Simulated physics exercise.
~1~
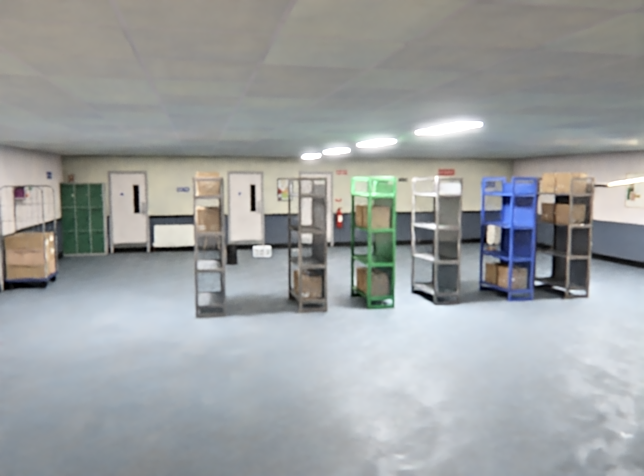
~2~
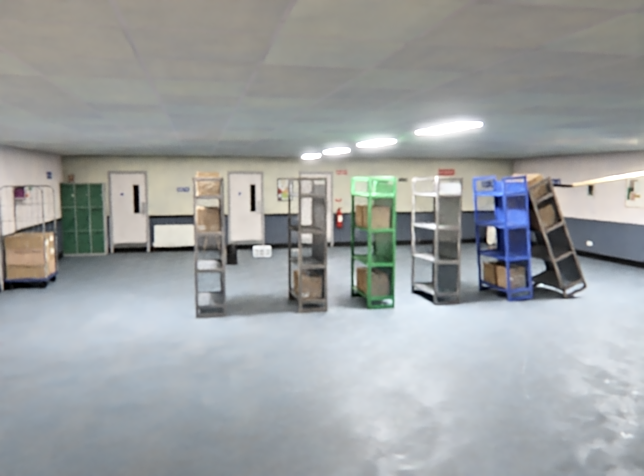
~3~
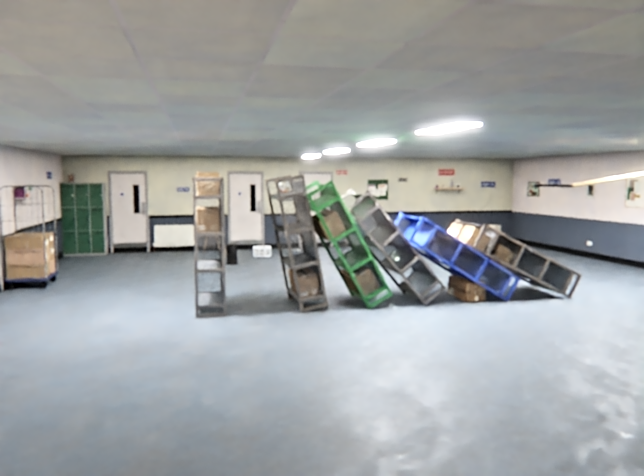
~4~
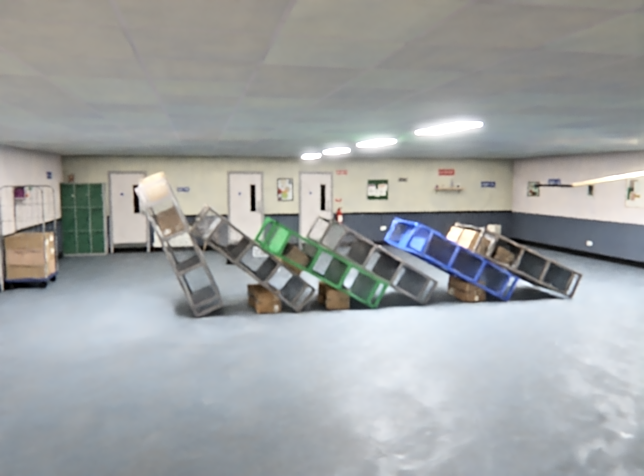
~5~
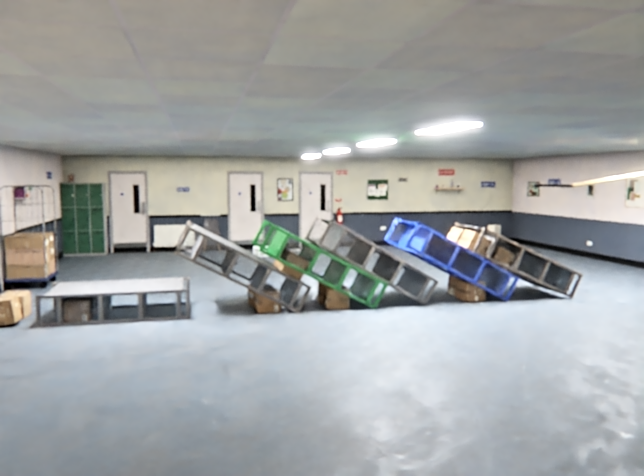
To begin with, six open shelving units stand in a row across a grey-floored room, one green and one blue, some holding brown cartons. The unit at the far right tips left against the blue one. The lean then spreads leftward, with the blue, pale grey and green units tilting over in turn and a carton showing beneath the blue one. Next the darker grey unit goes down, and the leftmost begins tipping as more cartons drop. Finally the leftmost lies flat on the floor, a carton beyond it, while the other five rest slanted in an overlapping line, none upright.
